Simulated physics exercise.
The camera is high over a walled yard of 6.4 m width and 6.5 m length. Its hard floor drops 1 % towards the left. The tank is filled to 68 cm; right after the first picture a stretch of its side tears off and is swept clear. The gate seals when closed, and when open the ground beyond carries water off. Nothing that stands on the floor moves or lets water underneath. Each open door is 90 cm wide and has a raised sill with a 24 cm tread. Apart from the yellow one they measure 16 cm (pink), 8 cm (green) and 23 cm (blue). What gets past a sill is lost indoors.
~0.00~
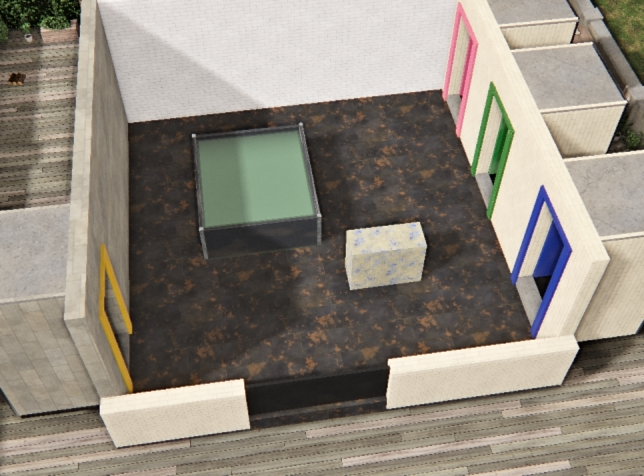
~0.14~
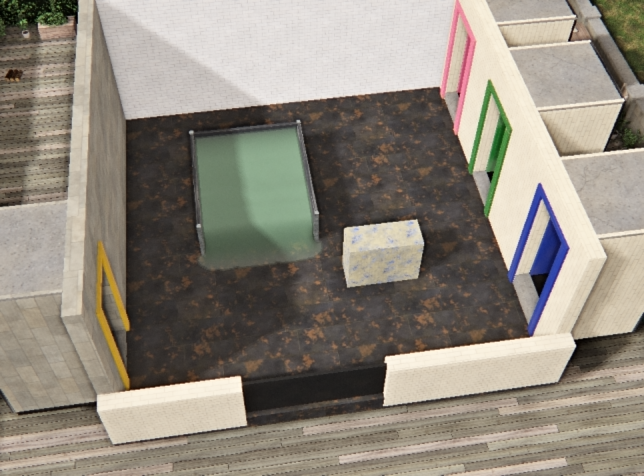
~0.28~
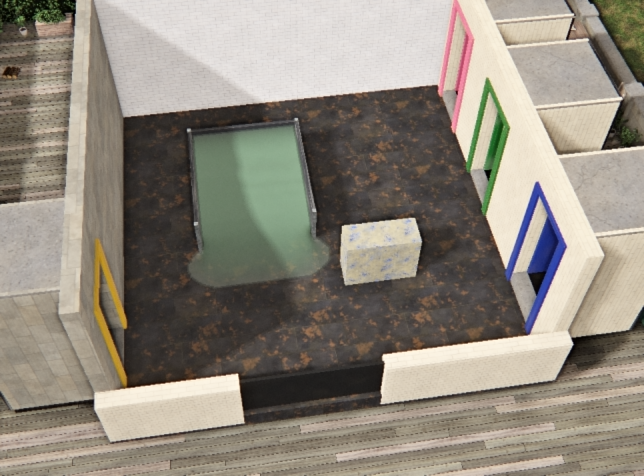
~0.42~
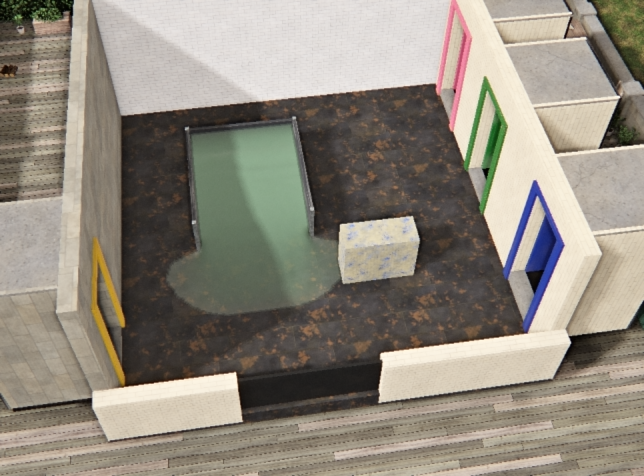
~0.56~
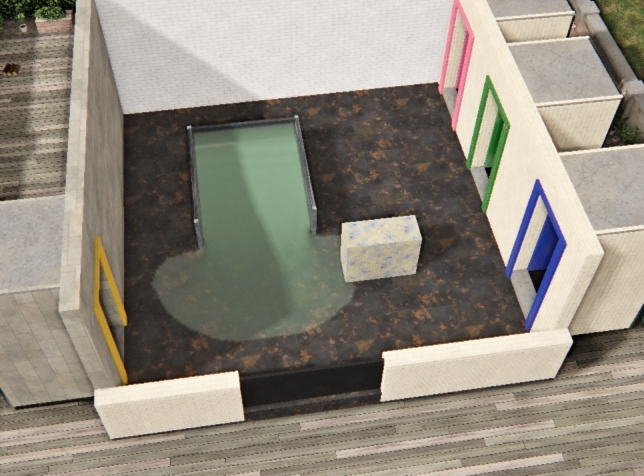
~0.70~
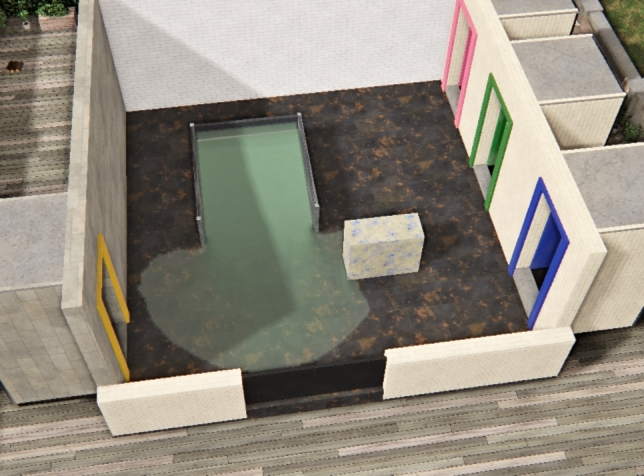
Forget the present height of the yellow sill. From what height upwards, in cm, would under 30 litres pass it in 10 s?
Close to 20 cm is just enough.
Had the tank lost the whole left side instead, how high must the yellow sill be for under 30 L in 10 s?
Some 9.5 cm.
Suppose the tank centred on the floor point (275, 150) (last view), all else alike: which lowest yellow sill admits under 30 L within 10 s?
Some 19 cm.
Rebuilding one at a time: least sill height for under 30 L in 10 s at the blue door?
About 13.0 cm at blue.
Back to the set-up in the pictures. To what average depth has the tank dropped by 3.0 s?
Some 16 cm.
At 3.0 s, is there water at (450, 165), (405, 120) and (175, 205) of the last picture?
In turn: Dry, dry, dry.
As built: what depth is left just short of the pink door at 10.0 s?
Roughly 4.0 cm deep.
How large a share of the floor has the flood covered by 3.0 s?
About 40 per cent.
After 1.4 s water covers 30 % of the floor, deepest (38 cm) near (272, 391); 9 cm at the yellow door, 0 litres in over its 6 cm sill.
After 3.0 s water covers 40 % of the floor, deepest (36 cm) near (128, 411); 20 cm at the yellow door, 74 litres in over its 6 cm sill.
After 10.0 s water covers 100 % of the floor, deepest (16 cm) near (236, 101); 8 cm at the yellow door, 299 litres in over its 6 cm sill.
At the yellow door as built, the water arrived by 1.1 s and peaked near 23 cm at 2.6 s.
Run again over the same 10 s with other heights there, 49 litres in over 17.5 cm, 14 litres over 23.5 cm. The limit of 30 litres is kept from about 20 cm up.
